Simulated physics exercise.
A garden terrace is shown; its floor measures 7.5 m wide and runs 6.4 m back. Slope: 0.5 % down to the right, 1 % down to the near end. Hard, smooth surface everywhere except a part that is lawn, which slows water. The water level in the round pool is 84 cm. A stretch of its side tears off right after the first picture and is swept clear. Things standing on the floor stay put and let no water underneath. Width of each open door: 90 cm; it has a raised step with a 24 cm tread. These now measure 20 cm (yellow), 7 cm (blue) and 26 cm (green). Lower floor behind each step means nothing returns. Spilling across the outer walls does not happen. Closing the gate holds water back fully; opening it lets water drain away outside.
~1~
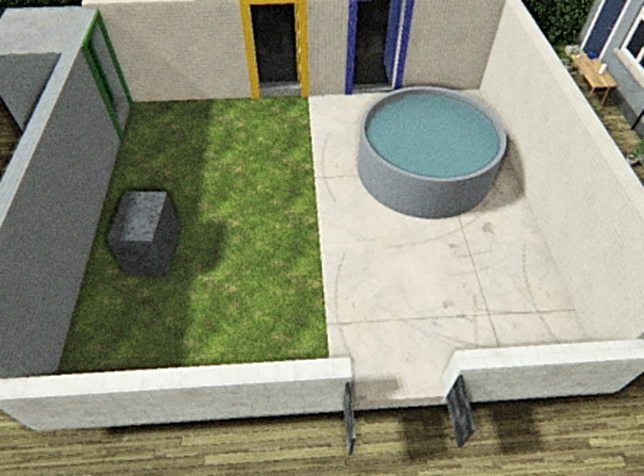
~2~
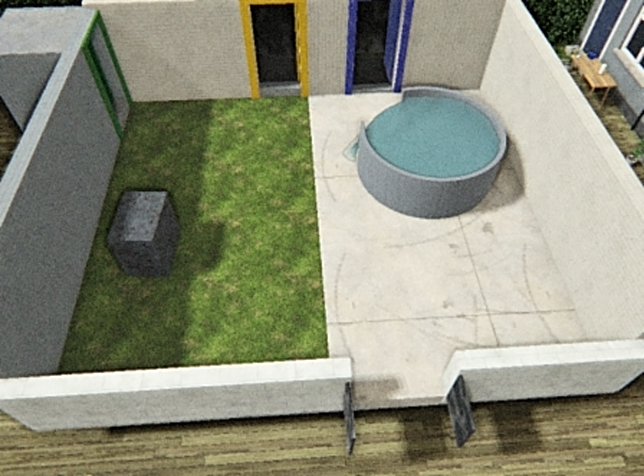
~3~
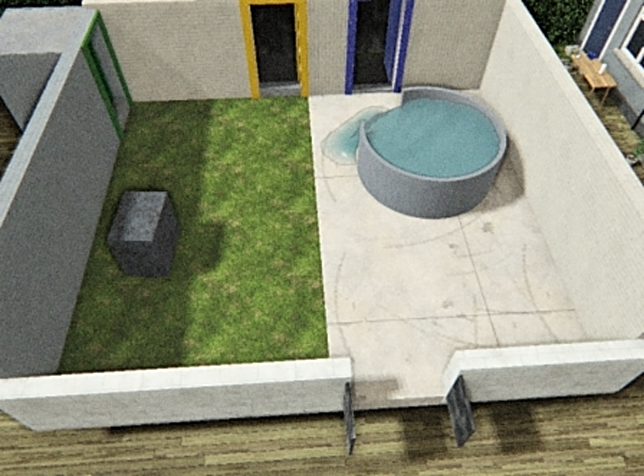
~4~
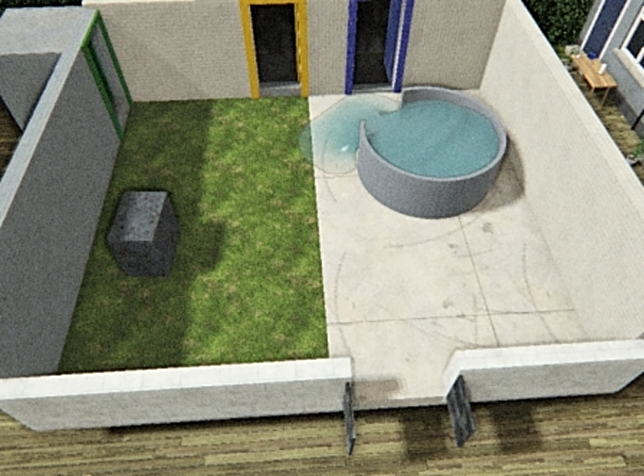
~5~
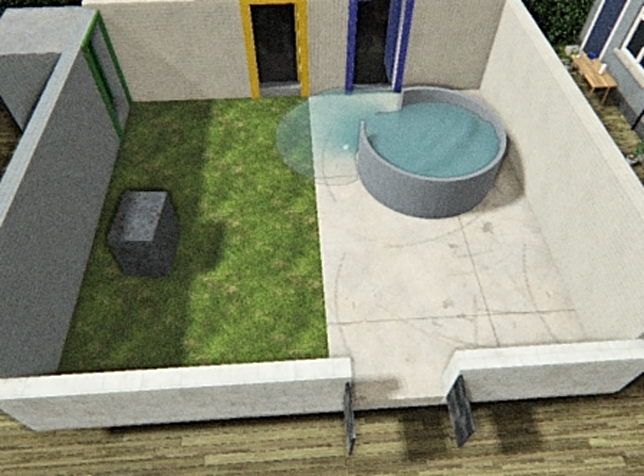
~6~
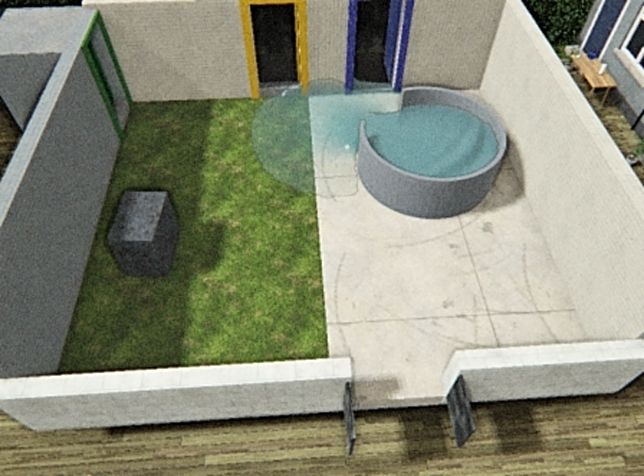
Water spills from the back left side of a round grey pool onto the pale paving of a walled terrace, seen from above by a camera that stays still. Lawn with a dark grey block covers the left half, yellow and blue doorways stand open at the back, and a gate is open in front. The thin sheet spreads left onto the grass and back to the blue doorway.
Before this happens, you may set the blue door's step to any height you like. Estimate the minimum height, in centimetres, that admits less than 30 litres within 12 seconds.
Roughly 32 centimetres.
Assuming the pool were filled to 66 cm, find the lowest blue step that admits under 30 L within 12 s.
Something near 23 cm should do.
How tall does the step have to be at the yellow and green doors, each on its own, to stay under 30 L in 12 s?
You'd want some 22 cm at yellow and some 25 cm at green.
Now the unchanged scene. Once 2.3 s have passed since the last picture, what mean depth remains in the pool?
33 cm, roughly.
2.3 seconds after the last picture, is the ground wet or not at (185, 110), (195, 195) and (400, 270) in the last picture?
Soaked; soaked; untouched.
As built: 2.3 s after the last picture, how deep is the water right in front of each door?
Depths in cm: Yellow 21, blue 19, green 33.
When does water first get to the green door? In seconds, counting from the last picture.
Arrival time, green: 1.3 seconds.
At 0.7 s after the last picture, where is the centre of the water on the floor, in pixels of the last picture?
The balance point sits at roughly (383, 151).
Then, 0.7 s after the last picture water covers 20 % of the floor, deepest (46 cm) near (344, 97); 20 cm at the blue door, 101 litres in over its 7 cm step.
Then, 2.3 s after the last picture water covers 35 % of the floor, deepest (34 cm) near (129, 115); 19 cm at the blue door, 311 litres in over its 7 cm step.
Then, 11.3 s after the last picture water covers 100 % of the floor, deepest (15 cm) near (556, 371); 5 cm at the blue door, 454 litres in over its 7 cm step.
At the blue door as built, the water peaked near 22 cm, 1.7 s after the last picture.
Run again over the same 12 s with other heights there, 44 litres in over 29 cm, 5 litres over 40 cm. The limit of 30 litres is kept from about 32 cm up.
